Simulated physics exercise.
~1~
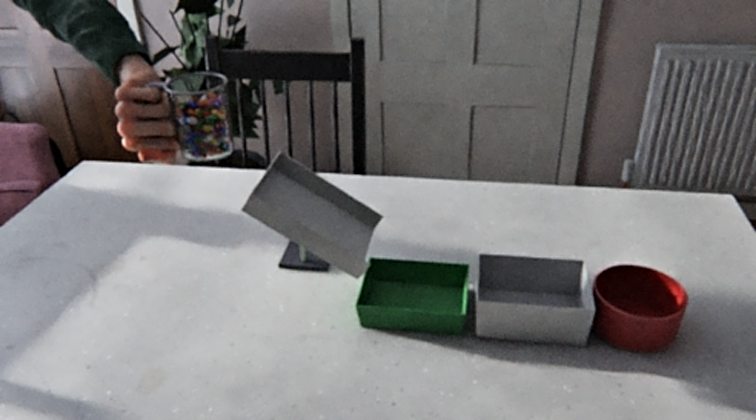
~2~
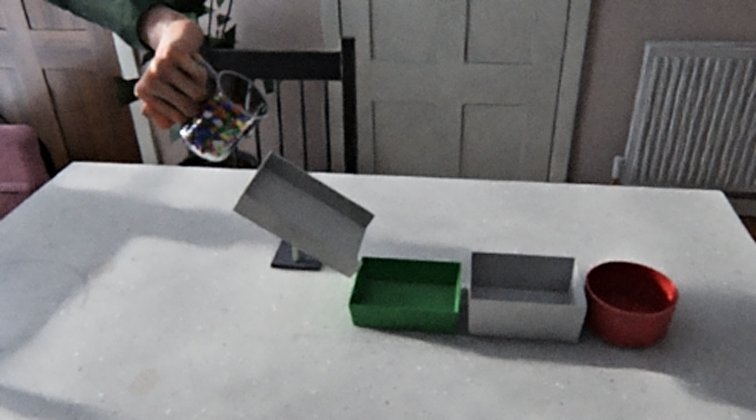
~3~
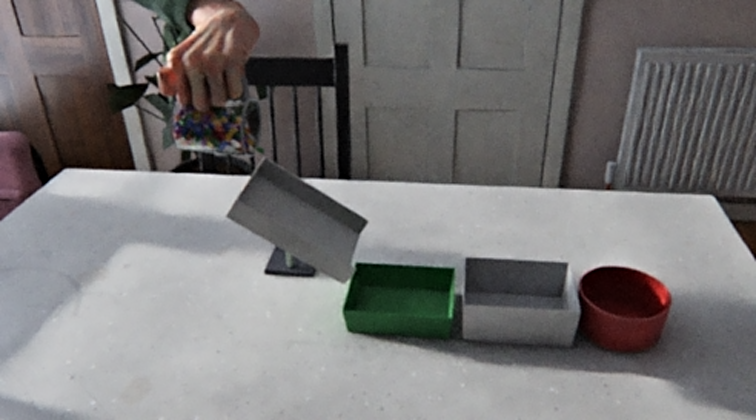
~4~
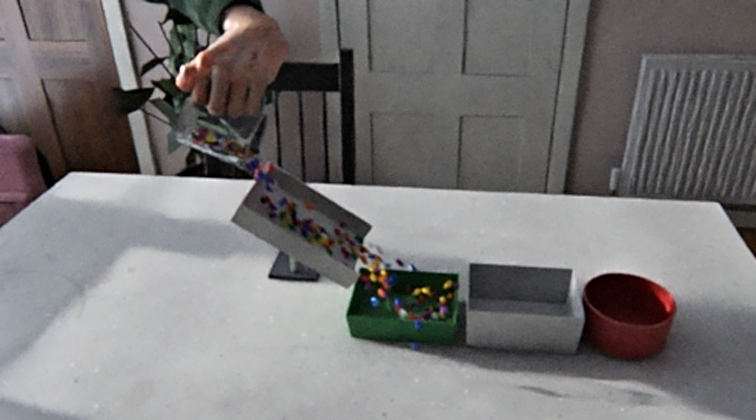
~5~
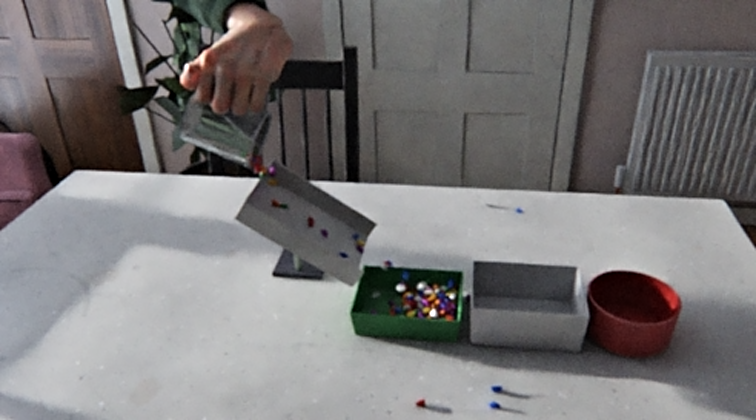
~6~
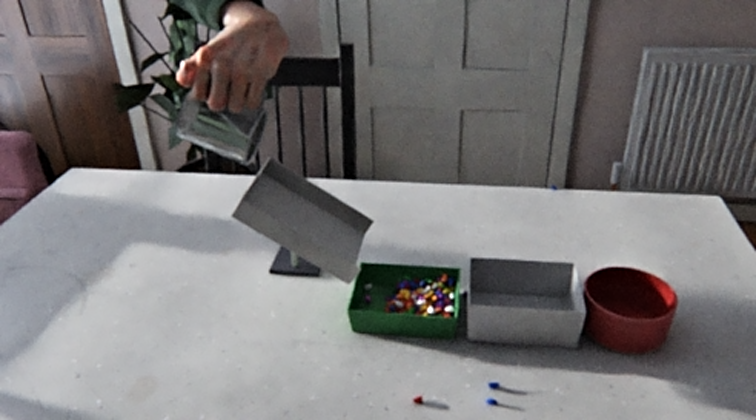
A hand tips a clear cup of colourful jelly beans, sending them down a grey chute into a green tin, a few scattering outside.
